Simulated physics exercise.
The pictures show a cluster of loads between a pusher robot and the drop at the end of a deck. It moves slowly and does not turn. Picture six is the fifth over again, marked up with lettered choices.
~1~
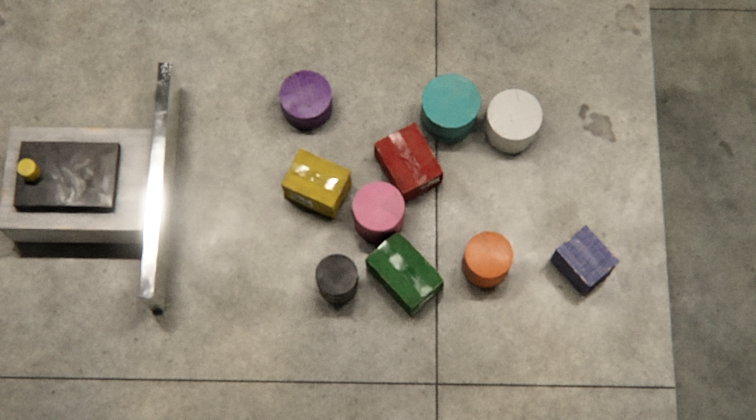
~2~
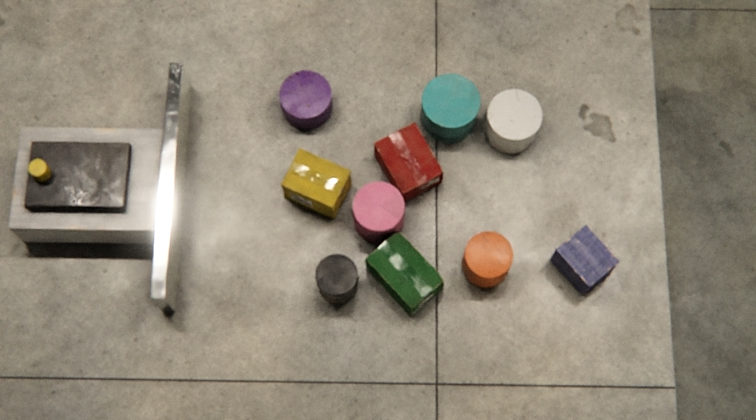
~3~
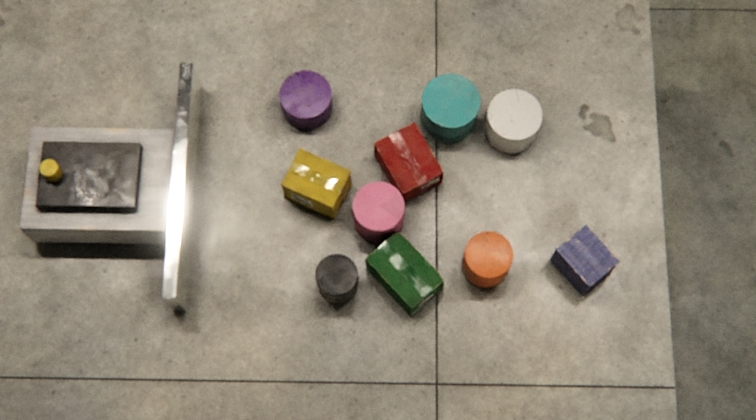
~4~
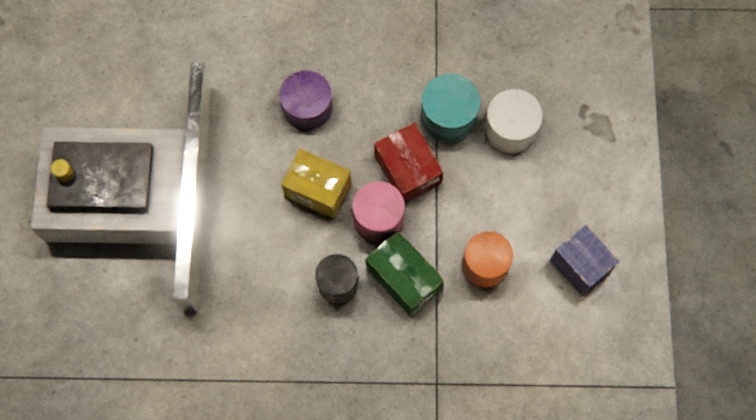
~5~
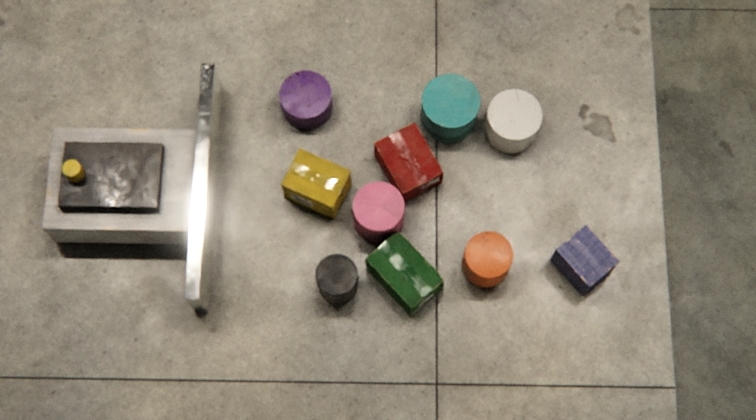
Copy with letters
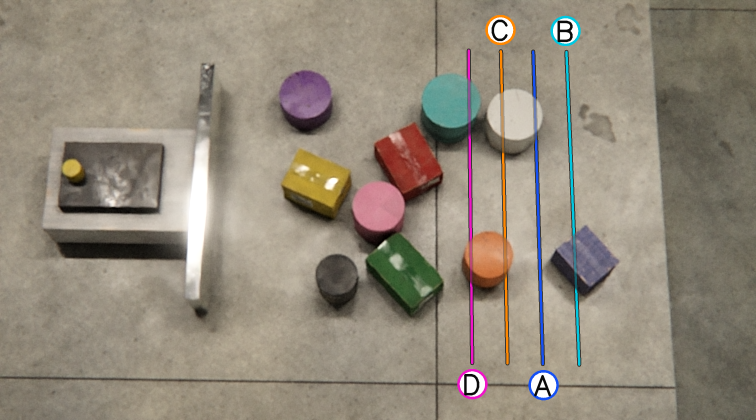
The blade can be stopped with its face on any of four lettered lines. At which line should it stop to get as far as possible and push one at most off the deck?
It can go as far as B.
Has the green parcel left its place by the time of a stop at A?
By then, yes.
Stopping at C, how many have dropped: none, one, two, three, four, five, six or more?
By then, none.
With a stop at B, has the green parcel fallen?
No.
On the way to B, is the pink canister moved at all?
Yes.
On the marked copy, A at (538, 201); B at (573, 201); C at (504, 200); D at (470, 200).
With B. Early on, robot (253, 178); purple canister (371, 102); turquoise pail (454, 106).
Further on, robot (389, 180); blue crate (619, 251); orange canister (575, 253).
At the end, robot (495, 181); blue crate over the edge; orange canister (658, 232); one fallen.
As for the rest, A is within the limit but short; C is within the limit but short; D is within the limit but short.
